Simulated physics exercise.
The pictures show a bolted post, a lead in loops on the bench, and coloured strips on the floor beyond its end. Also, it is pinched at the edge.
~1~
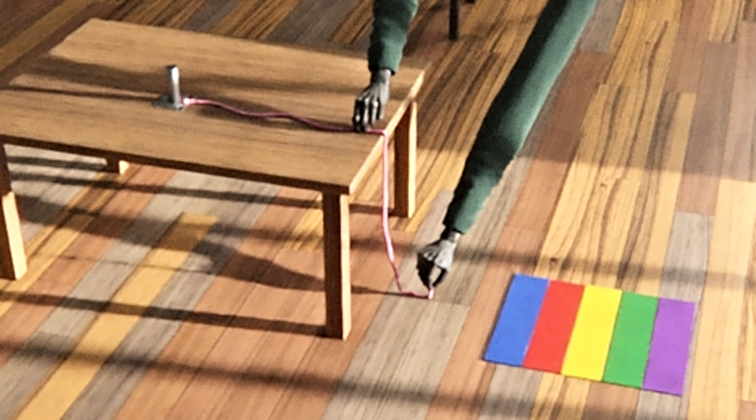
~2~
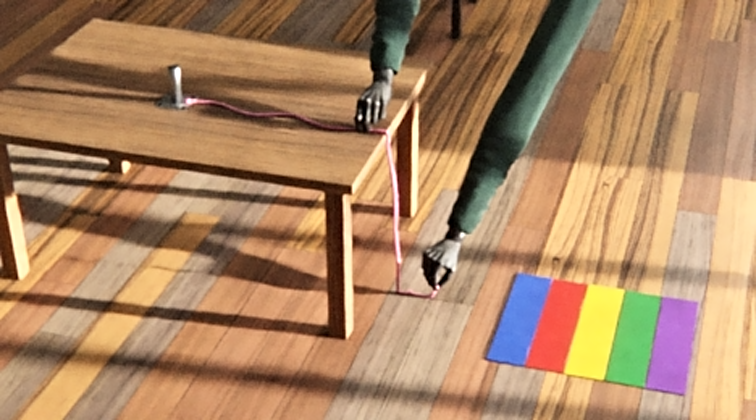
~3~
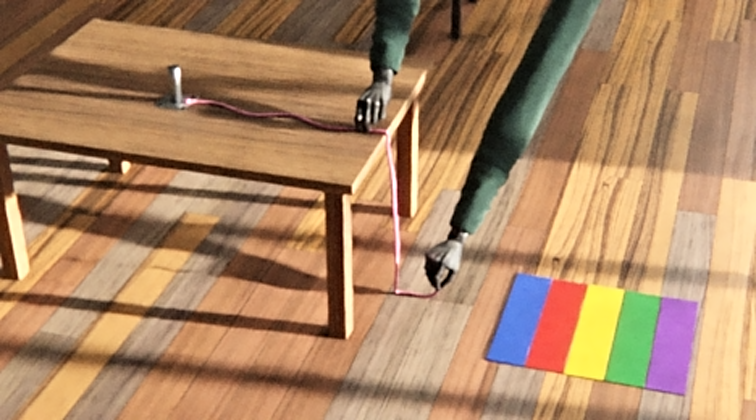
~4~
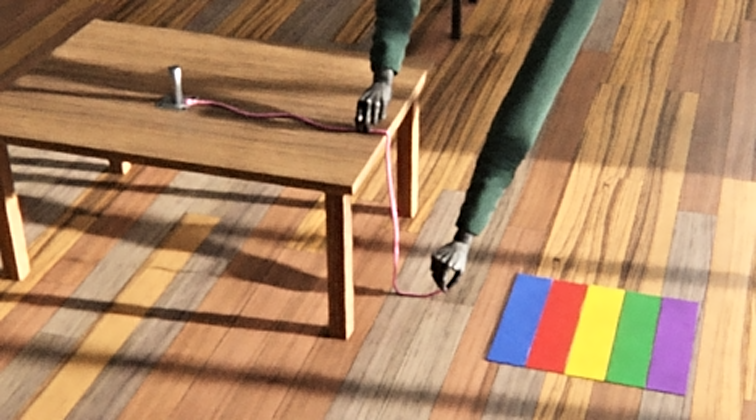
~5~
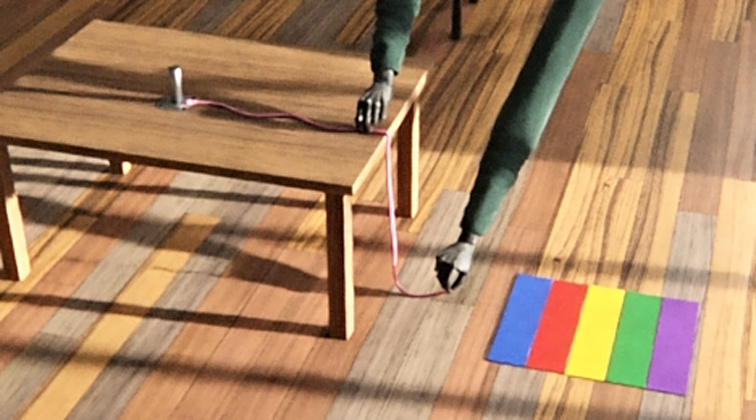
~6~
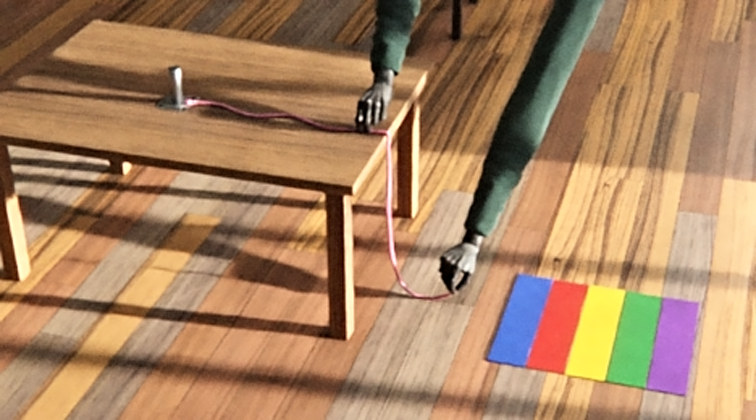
On a wooden floor, a hand slowly draws a pink cord's end slightly right.
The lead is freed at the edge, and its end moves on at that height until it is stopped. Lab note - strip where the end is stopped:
Red strip.
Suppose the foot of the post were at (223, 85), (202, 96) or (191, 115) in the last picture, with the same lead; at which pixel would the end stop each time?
Try by try, about (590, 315), (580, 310) and (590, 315).
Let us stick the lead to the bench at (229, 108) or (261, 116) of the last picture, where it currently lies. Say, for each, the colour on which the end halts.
Observed strip, first: Red; second: Red.
Soon after, end near (495, 297); short of the strips.
After that, end near (536, 304); over blue.
At the stop, end near (559, 308); over red. It gets as far as the red strip.
